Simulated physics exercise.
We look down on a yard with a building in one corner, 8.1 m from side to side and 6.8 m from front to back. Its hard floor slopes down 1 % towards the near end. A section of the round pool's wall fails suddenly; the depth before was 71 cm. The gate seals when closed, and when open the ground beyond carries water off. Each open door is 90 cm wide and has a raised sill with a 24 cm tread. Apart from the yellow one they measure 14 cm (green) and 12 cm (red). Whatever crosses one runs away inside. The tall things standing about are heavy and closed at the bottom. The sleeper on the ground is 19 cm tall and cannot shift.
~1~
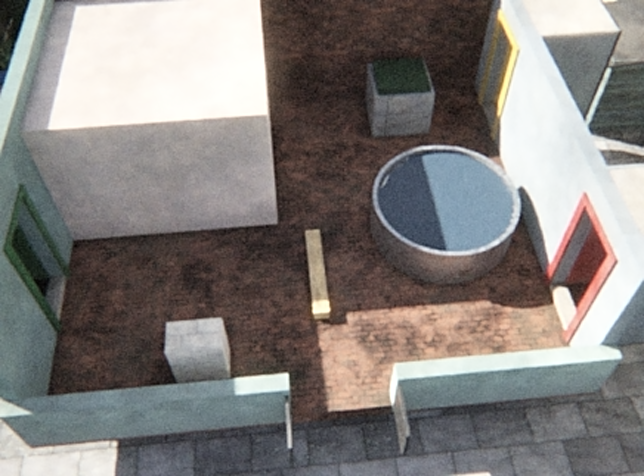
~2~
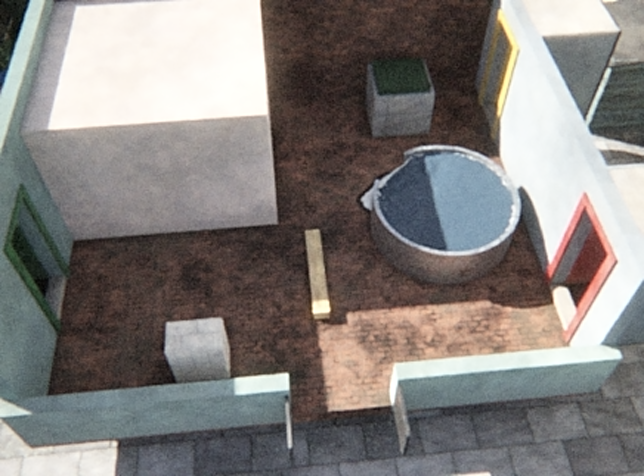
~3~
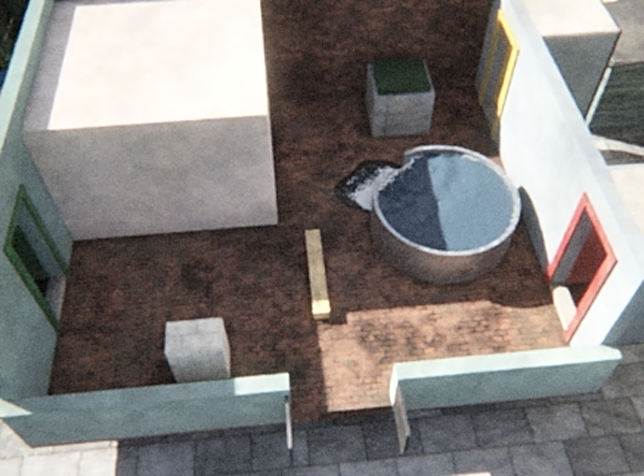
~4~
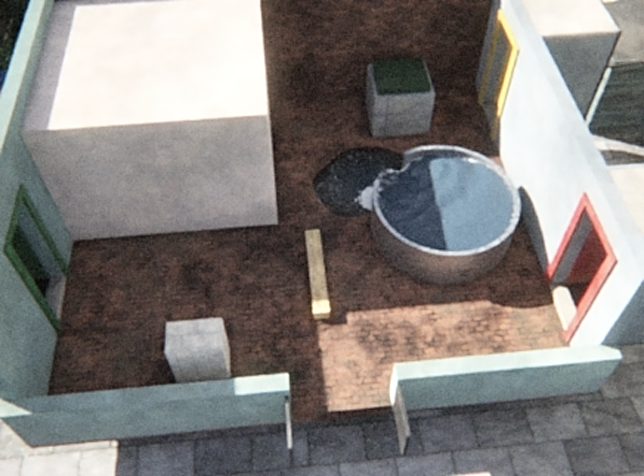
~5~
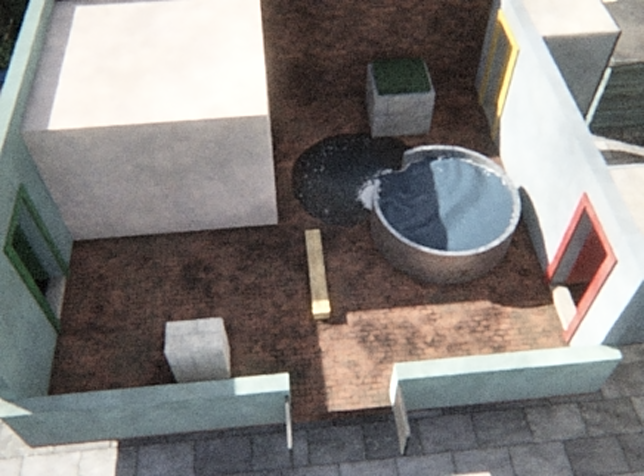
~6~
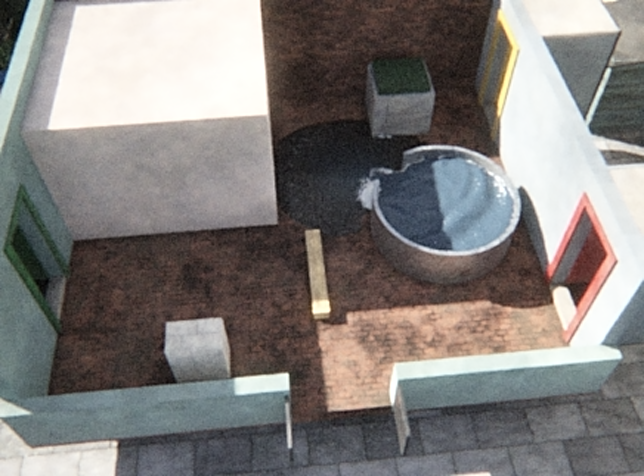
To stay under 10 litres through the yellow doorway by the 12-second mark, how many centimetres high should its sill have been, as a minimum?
Close to 11.5 cm is just enough.
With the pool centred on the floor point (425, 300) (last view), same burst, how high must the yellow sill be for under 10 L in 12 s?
About 10.0 cm.
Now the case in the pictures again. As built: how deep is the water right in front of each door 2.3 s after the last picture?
In cm: Yellow 3, green 0, red 0.
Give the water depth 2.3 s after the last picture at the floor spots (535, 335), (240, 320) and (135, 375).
In that order: 0, 1 and 0 cm.
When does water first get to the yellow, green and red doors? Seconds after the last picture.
Arrival: Yellow 1.5 s, green 8.0 s, red 5.5 s.
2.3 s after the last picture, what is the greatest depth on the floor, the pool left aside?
About 34 cm.
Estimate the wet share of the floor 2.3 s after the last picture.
Some 30 per cent of it.
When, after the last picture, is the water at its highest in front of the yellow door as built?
Around 10.0 s.
Then, 0.7 s after the last picture water covers 20 % of the floor, deepest (44 cm) near (276, 103); it has not reached the yellow door.
Then, 2.3 s after the last picture water covers 30 % of the floor, deepest (34 cm) near (363, 108); 3 cm at the yellow door, 0 litres in over its 9 cm sill.
Then, 11.3 s after the last picture water covers 90 % of the floor, deepest (15 cm) near (500, 204); 11 cm at the yellow door, 33 litres in over its 9 cm sill.
At the yellow door as built, the water peaked near 12 cm, 10.1 s after the last picture.
Run again over the same 12 s with other heights there, 21 litres in over 10 cm, 2 litres over 13.5 cm. The limit of 10 litres is kept from about 11.5 cm up.
